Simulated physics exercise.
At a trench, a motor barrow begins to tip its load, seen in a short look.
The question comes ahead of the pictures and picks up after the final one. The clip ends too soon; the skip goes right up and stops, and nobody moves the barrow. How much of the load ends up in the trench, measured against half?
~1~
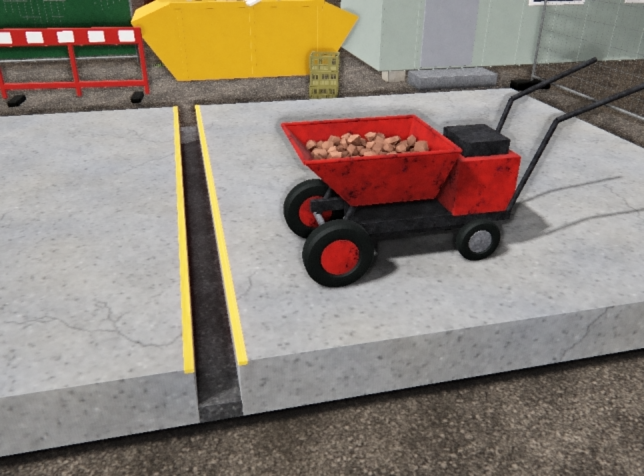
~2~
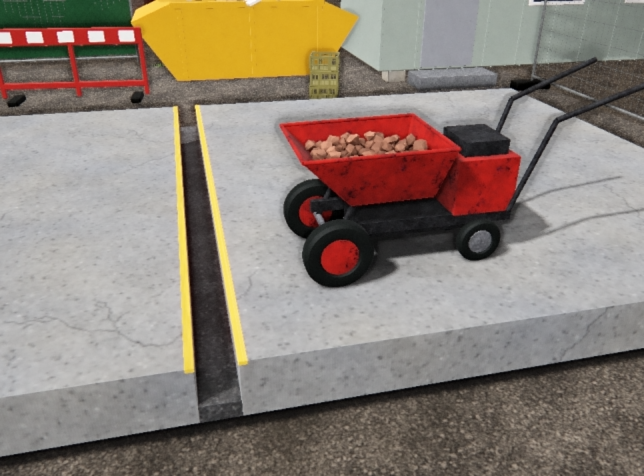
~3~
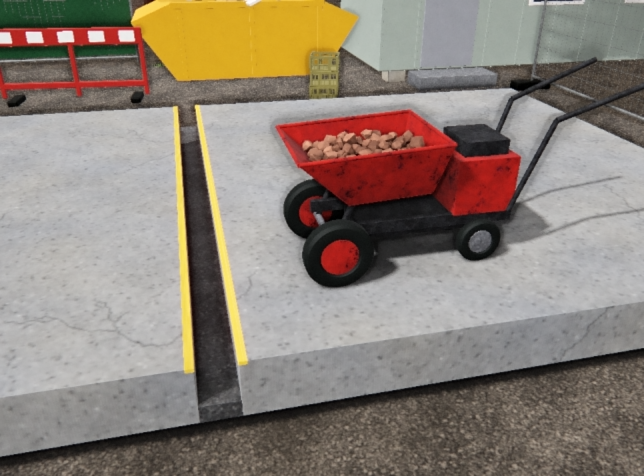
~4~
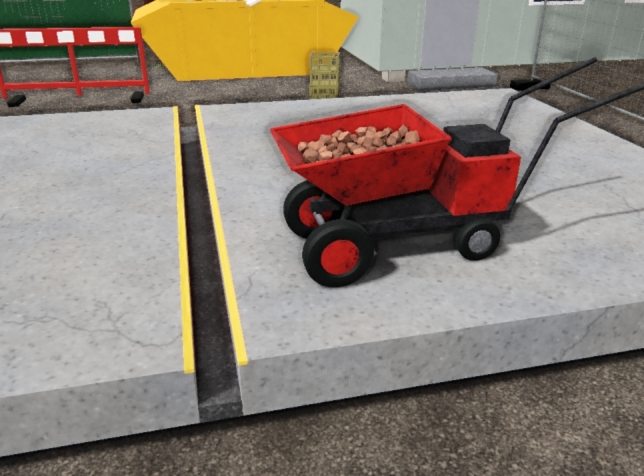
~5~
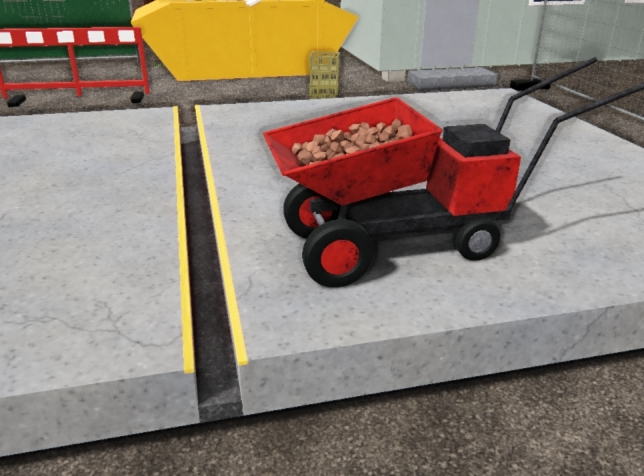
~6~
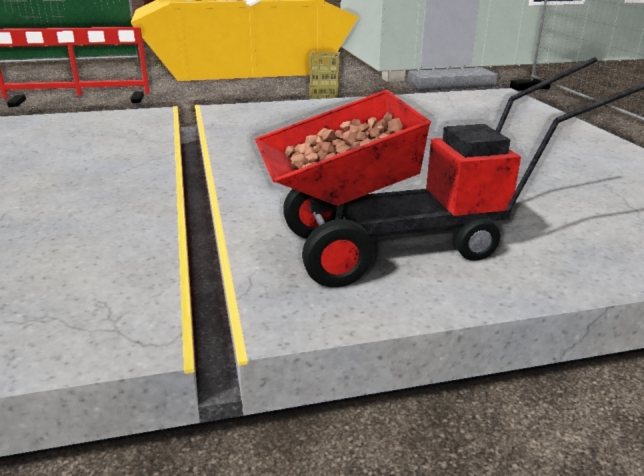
Above half.
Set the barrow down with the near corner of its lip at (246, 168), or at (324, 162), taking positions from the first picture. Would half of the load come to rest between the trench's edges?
A minority, then a majority.
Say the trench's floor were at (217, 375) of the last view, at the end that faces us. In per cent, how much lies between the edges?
Something close to 50 per cent.
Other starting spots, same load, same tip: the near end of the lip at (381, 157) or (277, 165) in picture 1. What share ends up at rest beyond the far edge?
Around 0 and 70 per cent respectively.
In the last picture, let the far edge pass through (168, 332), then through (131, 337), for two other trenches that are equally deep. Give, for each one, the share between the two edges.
Lab note: Case 1 around 100 %, case 2 100 %.
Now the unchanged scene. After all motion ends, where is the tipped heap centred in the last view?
Around (202, 289).
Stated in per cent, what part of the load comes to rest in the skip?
It works out near 0 percent.
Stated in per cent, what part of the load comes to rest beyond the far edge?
About 25 %.
Soon, skip tipped steeply; all in the skip.
A while on, skip tipped right over; most in the skip; a small part in or heaped over the trench; a stray few falling.
Towards the end, skip tipped right over; a stray few in the skip; most in or heaped over the trench; about a quarter beyond it.
Finally, skip tipped right over; most in or heaped over the trench; about a quarter beyond it.
